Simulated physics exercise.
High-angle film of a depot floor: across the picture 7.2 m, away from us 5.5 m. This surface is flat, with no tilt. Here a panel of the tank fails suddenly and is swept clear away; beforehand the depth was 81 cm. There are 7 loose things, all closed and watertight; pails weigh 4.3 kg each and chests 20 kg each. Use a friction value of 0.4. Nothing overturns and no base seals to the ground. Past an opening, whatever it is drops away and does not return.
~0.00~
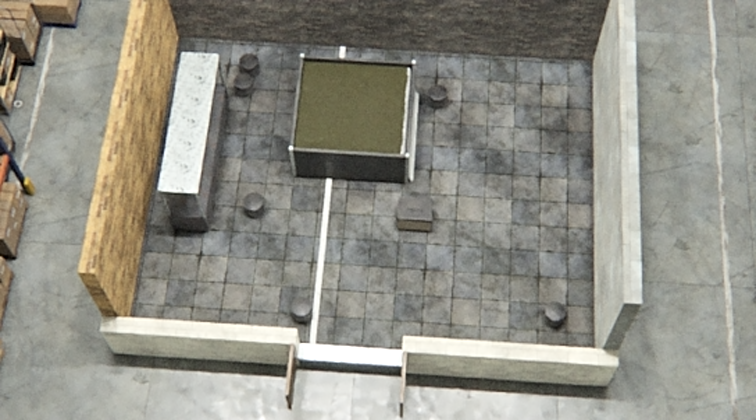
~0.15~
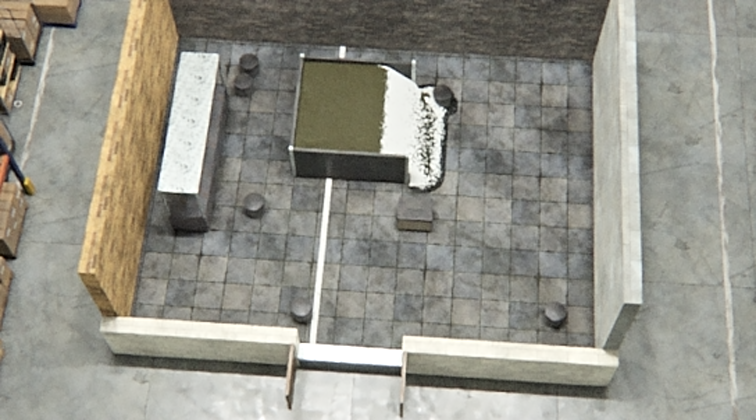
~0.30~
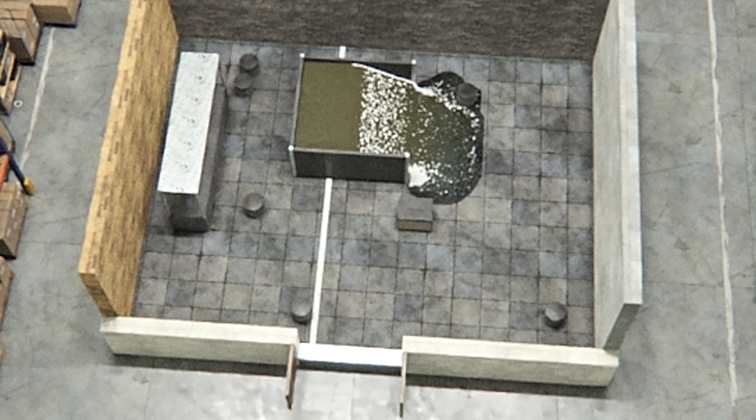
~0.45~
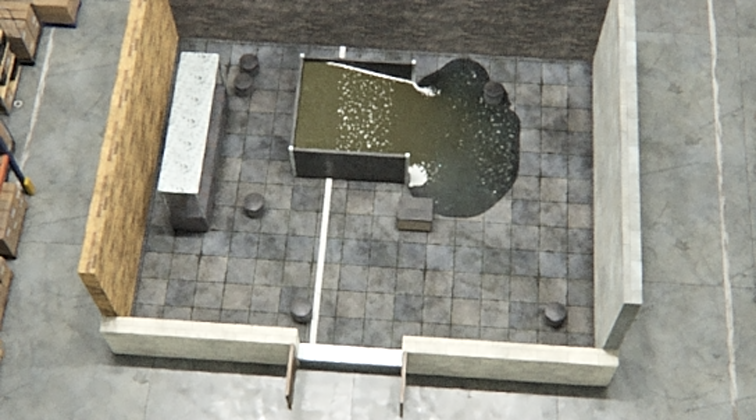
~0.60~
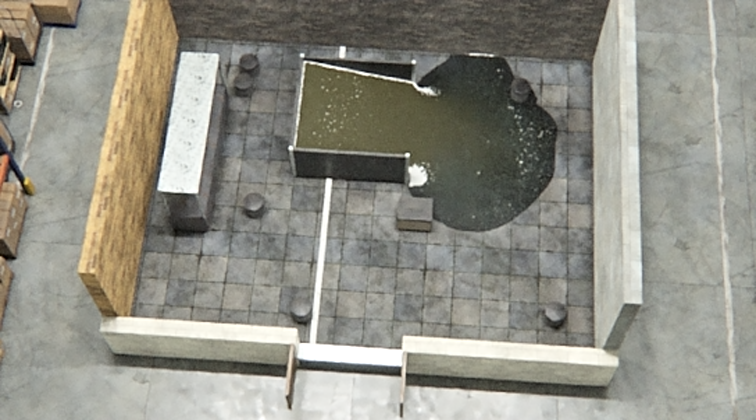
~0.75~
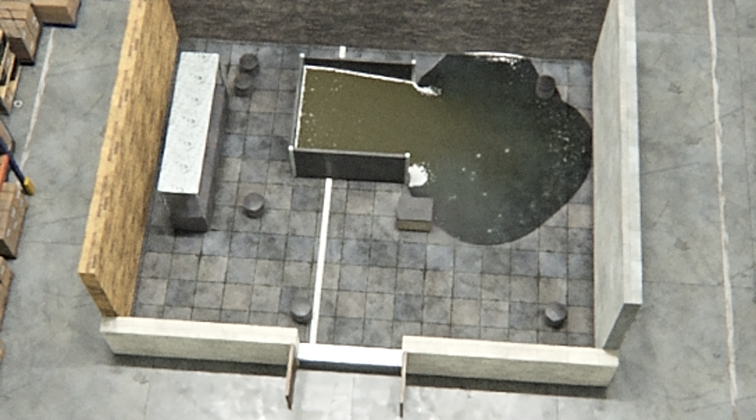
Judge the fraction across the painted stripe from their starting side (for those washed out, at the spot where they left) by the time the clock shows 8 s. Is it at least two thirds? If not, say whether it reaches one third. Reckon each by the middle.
No, not even one third.
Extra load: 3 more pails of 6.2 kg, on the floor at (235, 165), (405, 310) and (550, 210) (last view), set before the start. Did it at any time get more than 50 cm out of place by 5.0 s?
Order kept: Not that far; too far; too far.
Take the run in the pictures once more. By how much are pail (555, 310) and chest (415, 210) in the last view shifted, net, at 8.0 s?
Log: Item 1 = 550 cm; item 2 = 5 cm.
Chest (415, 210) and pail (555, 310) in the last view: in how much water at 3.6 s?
First roughly 0 cm, second roughly 3 cm.
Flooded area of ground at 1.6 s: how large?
That flooded area is roughly 16 m2.
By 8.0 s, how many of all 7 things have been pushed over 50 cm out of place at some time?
That makes 5.
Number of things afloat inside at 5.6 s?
Of them, 1.
After 1.6 s 0 of 7 are over the mark; 1 afloat.
After 3.6 s 0 of 7 are over the mark; 1 afloat.
After 5.6 s 1 of 7 are over the mark; 1 afloat.
After 8.0 s 1 of 7 are over the mark; 4 afloat.
